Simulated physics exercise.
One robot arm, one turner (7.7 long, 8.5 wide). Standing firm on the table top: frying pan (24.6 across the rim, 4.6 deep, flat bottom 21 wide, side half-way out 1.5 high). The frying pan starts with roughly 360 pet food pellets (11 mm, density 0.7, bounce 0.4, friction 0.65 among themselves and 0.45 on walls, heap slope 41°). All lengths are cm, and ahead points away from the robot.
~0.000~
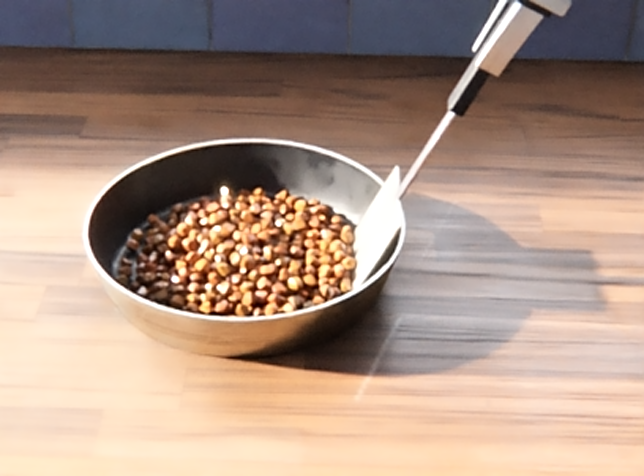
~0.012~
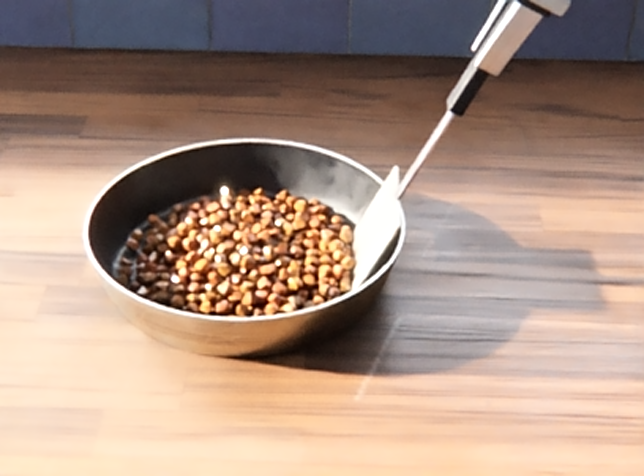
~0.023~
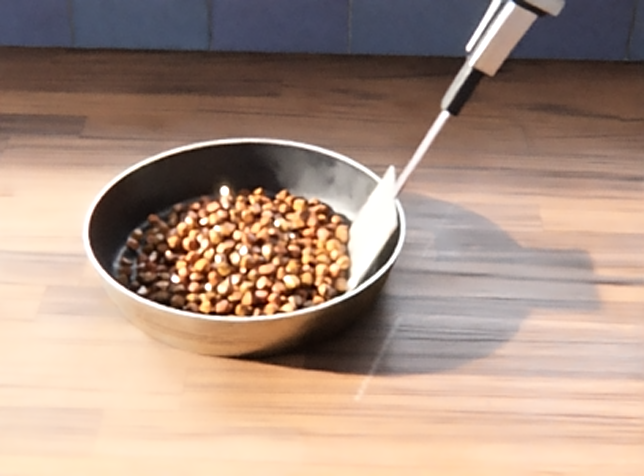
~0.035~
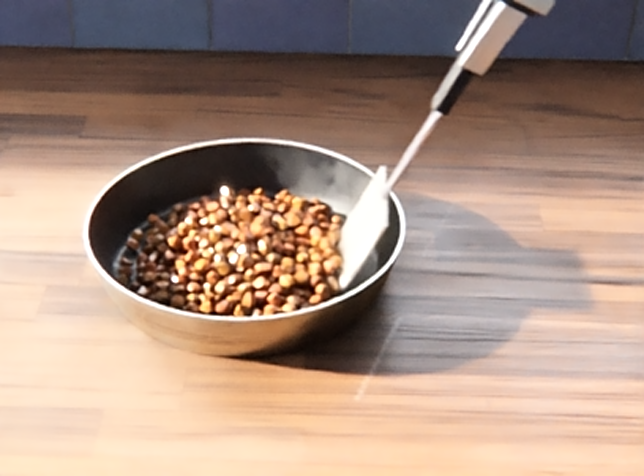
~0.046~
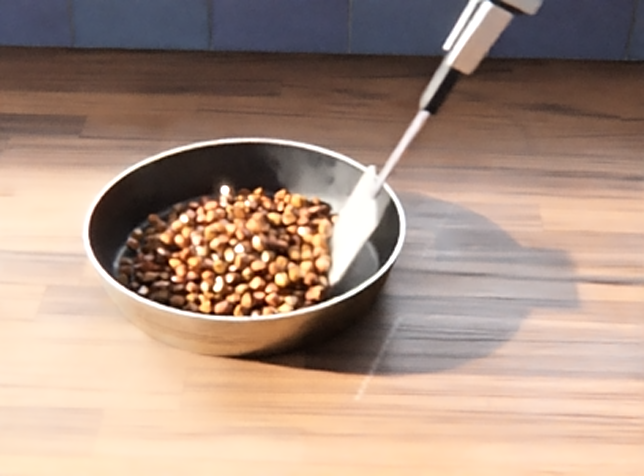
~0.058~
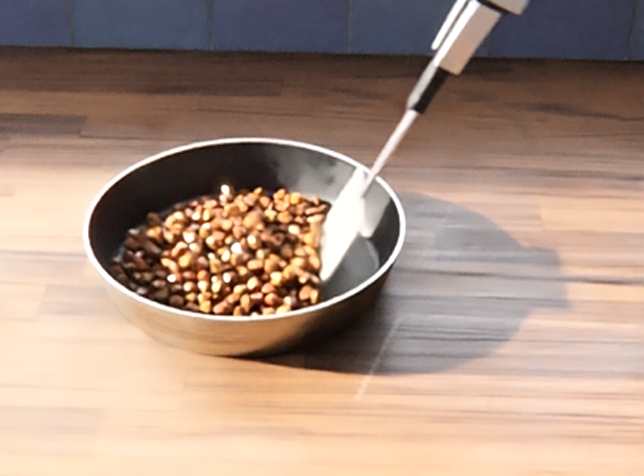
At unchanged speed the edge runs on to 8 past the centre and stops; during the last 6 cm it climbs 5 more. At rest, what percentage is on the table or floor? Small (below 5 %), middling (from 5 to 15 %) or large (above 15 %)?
Answer: Middling; from 5 to 15 % of the pet food pellets finish on the table or floor.
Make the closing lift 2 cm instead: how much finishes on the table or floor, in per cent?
Some 10 per cent.
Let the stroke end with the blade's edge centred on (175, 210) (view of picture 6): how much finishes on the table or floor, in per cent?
About 0 per cent.
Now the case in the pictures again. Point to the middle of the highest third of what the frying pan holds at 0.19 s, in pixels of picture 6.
Around (166, 234).
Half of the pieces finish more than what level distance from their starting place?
Roughly 4 cm.
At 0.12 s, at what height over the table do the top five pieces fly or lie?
About 4 cm.
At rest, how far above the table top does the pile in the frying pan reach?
Some 5.5 cm.
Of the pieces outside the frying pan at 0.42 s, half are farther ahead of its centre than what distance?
Some 22 cm.
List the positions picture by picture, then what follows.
Turner top edge at (399, 195), sloping 64°; upper third of the load around (248, 250), from x 120 to 350, top at y 195; 360 in the frying pan, in the first picture.
Turner top edge at (398, 195), sloping 64°; upper third of the load around (248, 250), from x 120 to 350, top at y 195, in the second picture.
Turner top edge at (394, 195), sloping 64°; upper third of the load around (248, 250), from x 120 to 350, top at y 195, in the third picture.
Turner top edge at (384, 195), sloping 64°; upper third of the load around (246, 246), from x 120 to 350, top at y 190, in the fourth picture.
Turner top edge at (373, 194), sloping 64°; upper third of the load around (244, 242), from x 120 to 350, top at y 190, in the fifth picture.
Turner top edge at (362, 194), sloping 64°; upper third of the load around (235, 240), from x 115 to 350, top at y 190; 360 in the frying pan, in the sixth picture.
After 0.12 s, sloping 64°, highest piece 5 above the table; 360 in the frying pan.
After 0.19 s, sloping 64°, highest piece 5 above the table; 360 in the frying pan.
After 0.42 s, sloping 64°, highest piece 5 above the table; 332 in the frying pan, 28 on the table or floor.
After 1.47 s, sloping 64°, highest piece 5 above the table; 332 in the frying pan, 28 on the table or floor.
At rest, 332 in the frying pan, 28 on the table or floor. That is 8 % on the table or floor.
